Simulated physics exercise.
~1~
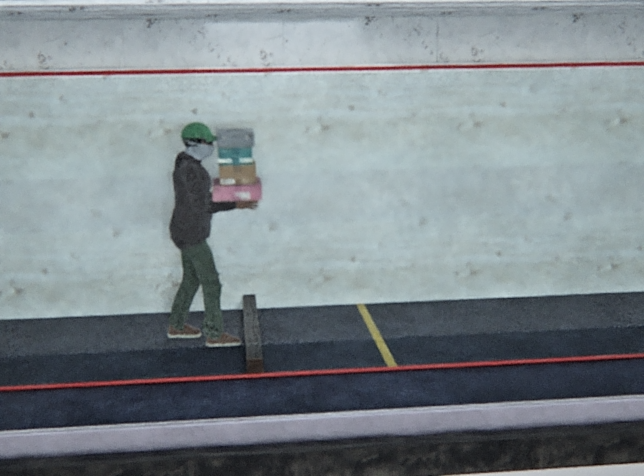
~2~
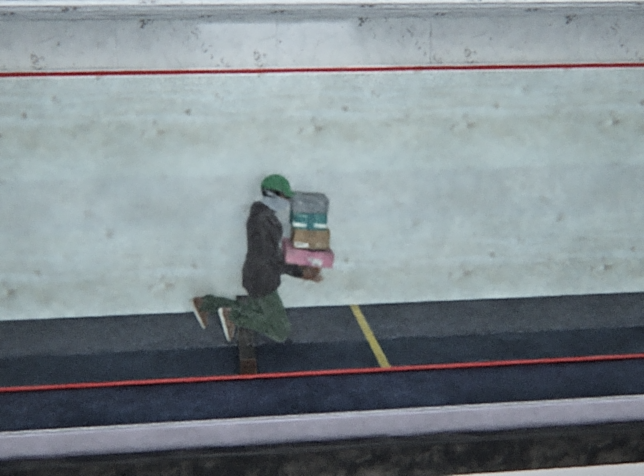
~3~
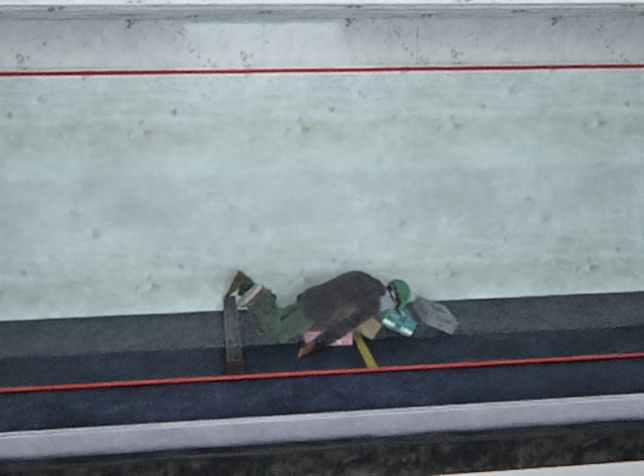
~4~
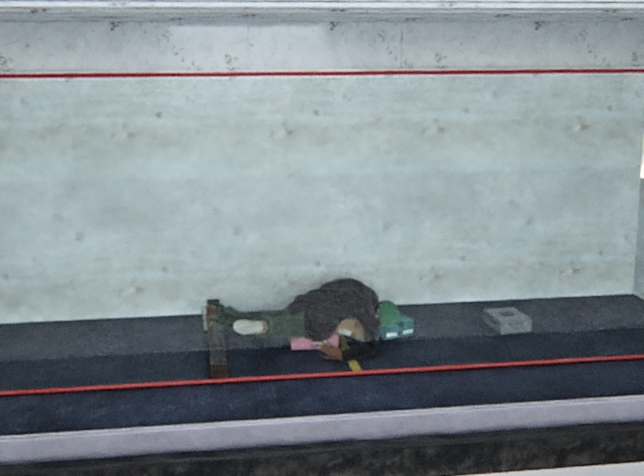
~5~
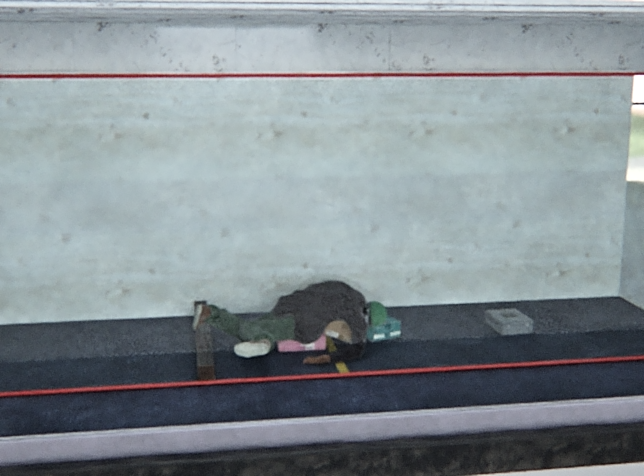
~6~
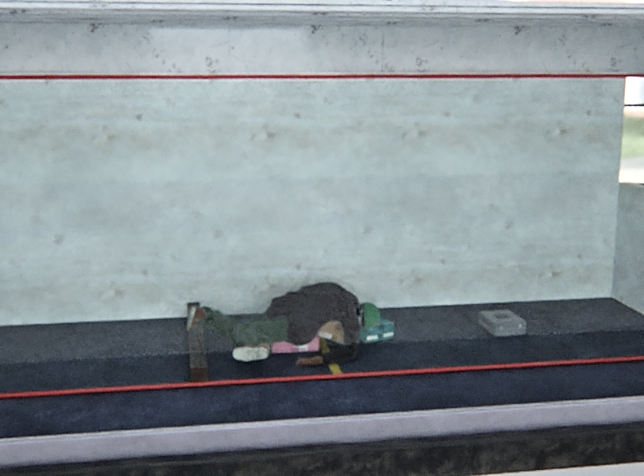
A courier in a green cap, dark jacket and green trousers stands side-on before a pale wall, facing right, arms around a stack of pink, brown and teal cartons topped by a grey toolbox. A low rail lies at the front foot, with a yellow line farther right on the dark floor. The courier pitches forward over the rail, knees bending, then lands face down as the stack spills rightward. The toolbox slides farthest while the view pans slightly right. The courier lies still, head past the line, with the pink carton short of it and the others beyond.
